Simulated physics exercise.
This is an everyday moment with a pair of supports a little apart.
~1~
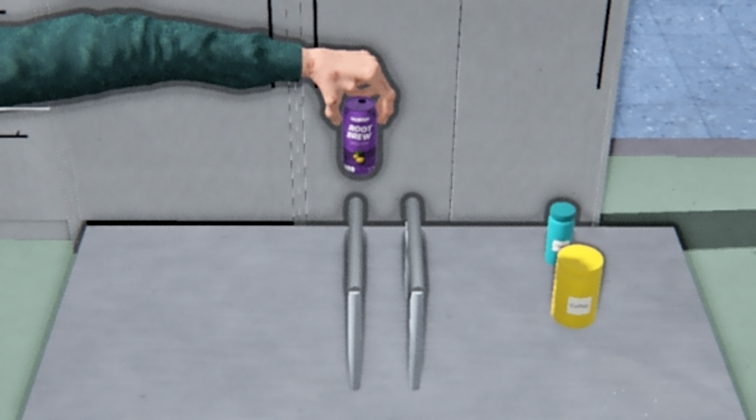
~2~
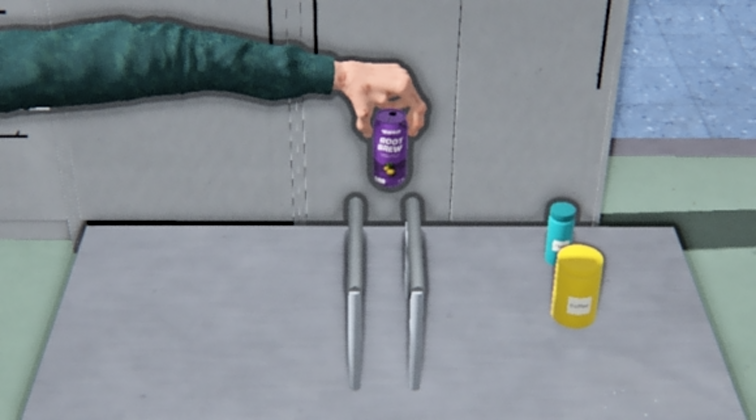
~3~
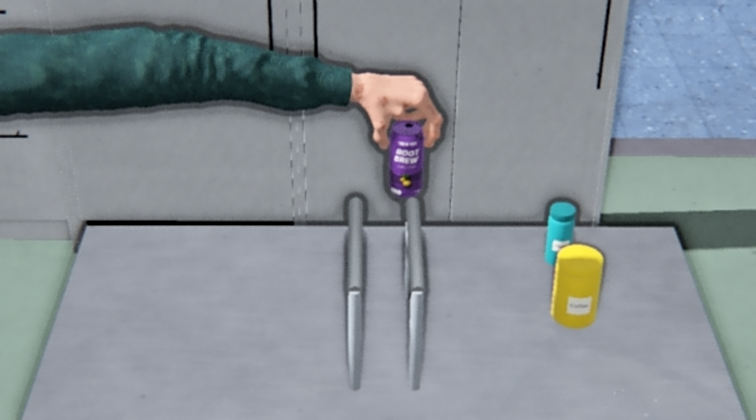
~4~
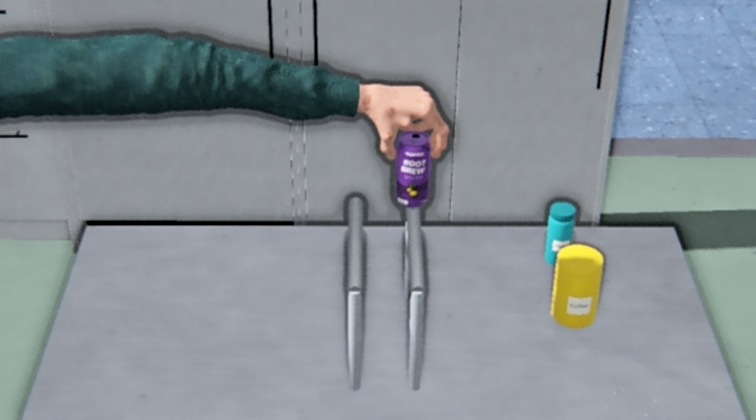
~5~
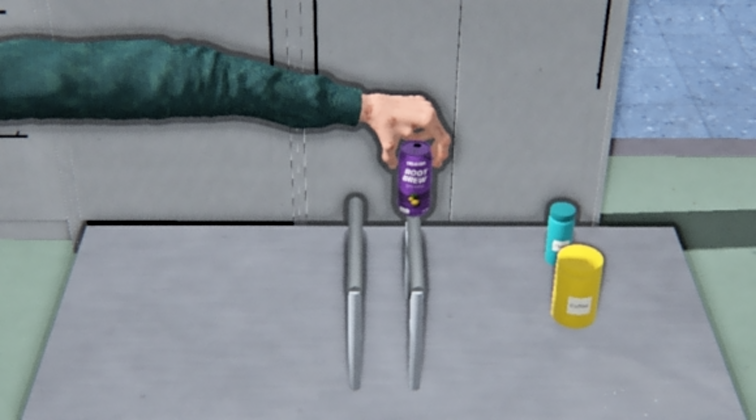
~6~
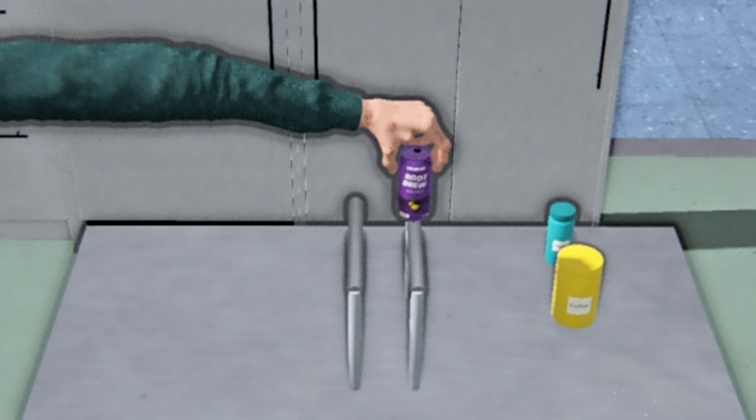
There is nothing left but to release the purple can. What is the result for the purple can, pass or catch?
Result: Catch.
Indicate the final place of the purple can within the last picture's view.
It winds up at roughly (375, 232).
Then, 0.20 s on from there, purple can shifted about its own width near (414, 209).
Then, 0.40 s on from there, purple can turned 22° from how it was put near (399, 212).
Then, 0.50 s on from there, purple can turned 62° from how it was put near (378, 227).
Then, 1.40 s on from there, purple can turned 61° from how it was put near (375, 232).
In the end, toppled on the stand or table, purple can; the other 2 unmoved. At the end, from the last picture's camera, purple can near (375, 232). The can lodges.
